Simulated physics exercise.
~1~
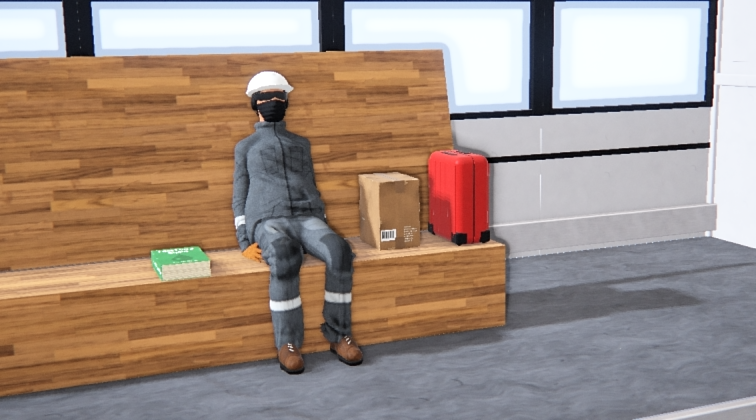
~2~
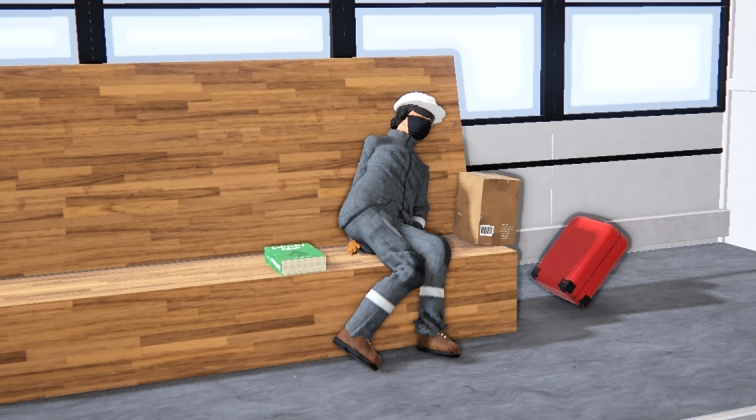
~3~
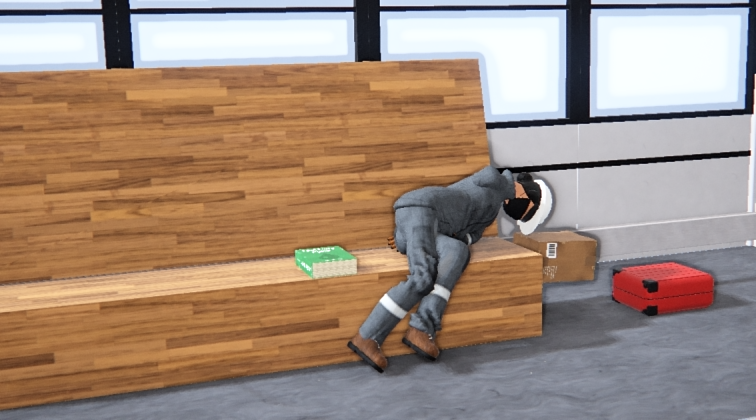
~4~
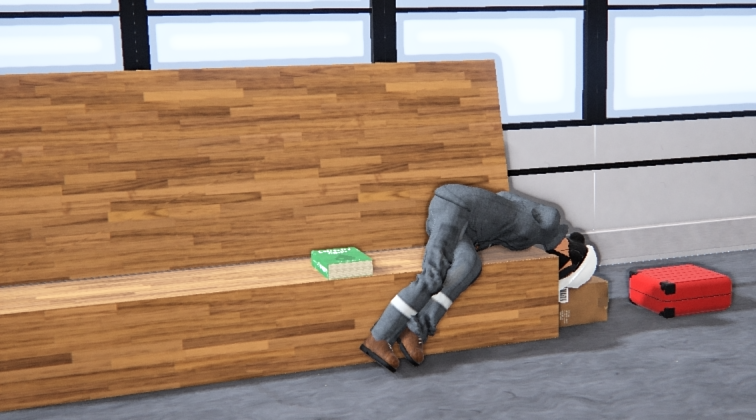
On a wooden side bench in a metro car, a person in grey work clothes, a white hard hat and a dark mask sits between a green book on the left and a brown box and a red suitcase on the right. The suitcase tips off the bench's right end as the person and the other items slide right. The box follows it over the edge while the person topples sideways after it. Finally, the suitcase and box lie on the floor, the book remains on the bench, and the person slumps over the end, hips still on the seat, head down by the box.
